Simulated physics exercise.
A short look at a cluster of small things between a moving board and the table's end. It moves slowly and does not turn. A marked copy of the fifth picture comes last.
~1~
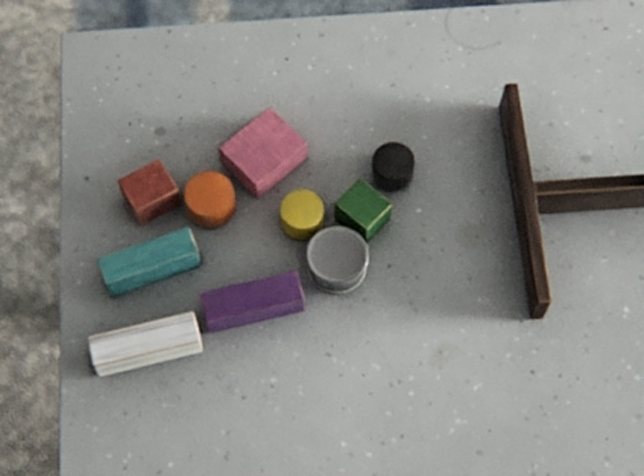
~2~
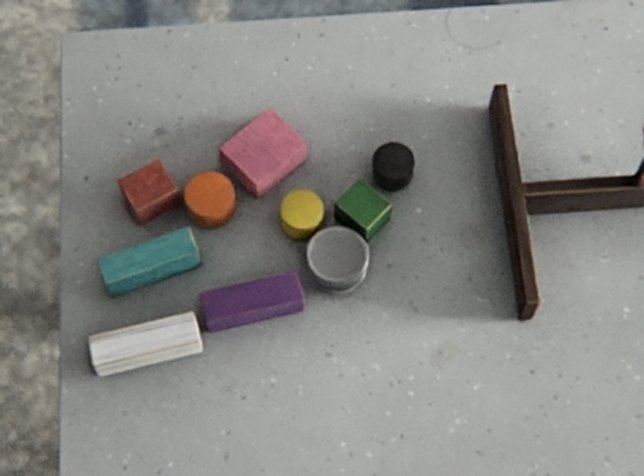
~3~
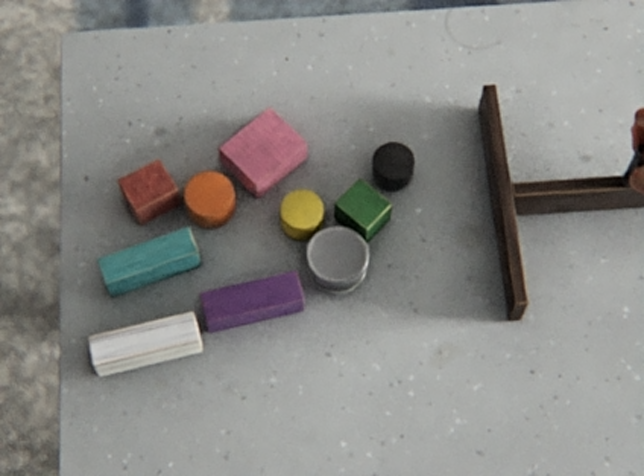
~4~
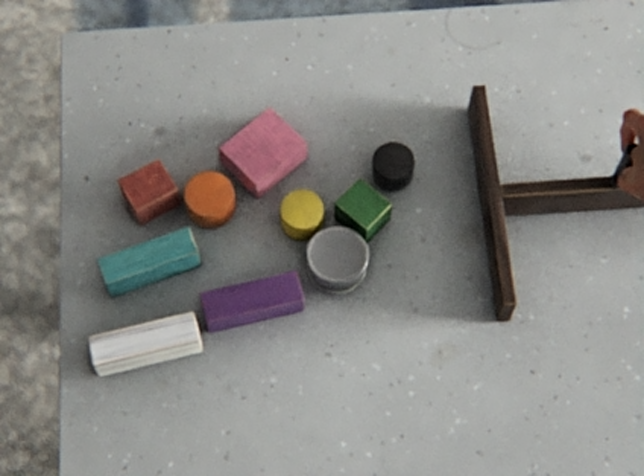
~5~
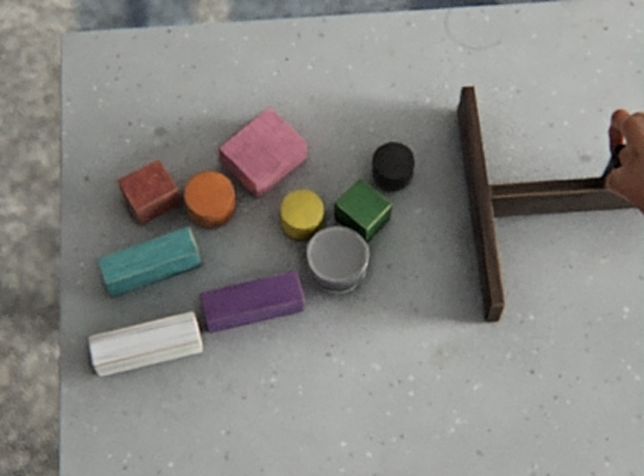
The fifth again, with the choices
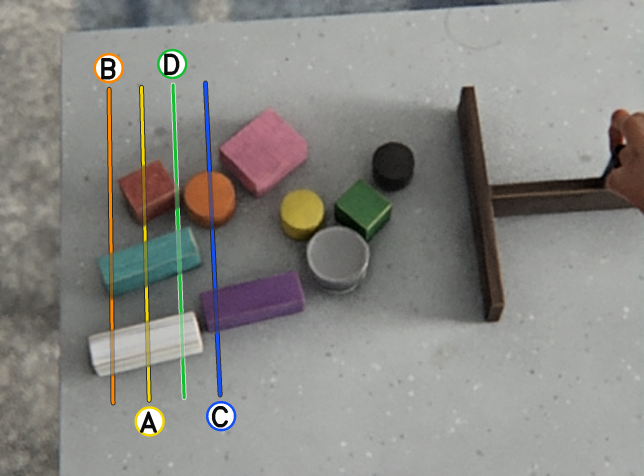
Hand sliding a dark T-shaped wooden board slowly left across a speckled grey table towards a still cluster of colourful blocks and cylinders.
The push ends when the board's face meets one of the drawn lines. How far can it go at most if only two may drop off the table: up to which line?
A is the last line within the limit.
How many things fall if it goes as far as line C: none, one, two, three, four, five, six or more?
In all, none.
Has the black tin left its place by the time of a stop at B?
Yes.
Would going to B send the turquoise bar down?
Yes.
On the marked copy, A at (145, 235); B at (111, 238); C at (212, 231); D at (178, 233).
Following A. Soon after the start, board (362, 200); black tin (329, 170); yellow tin (289, 218).
Later, board (240, 208); white stick (100, 384); turquoise bar (109, 277).
In the end, board (146, 215); red block over the edge; turquoise bar over the edge; two fallen.
As for the rest, B drops four; C is within the limit but short; D is within the limit but short.
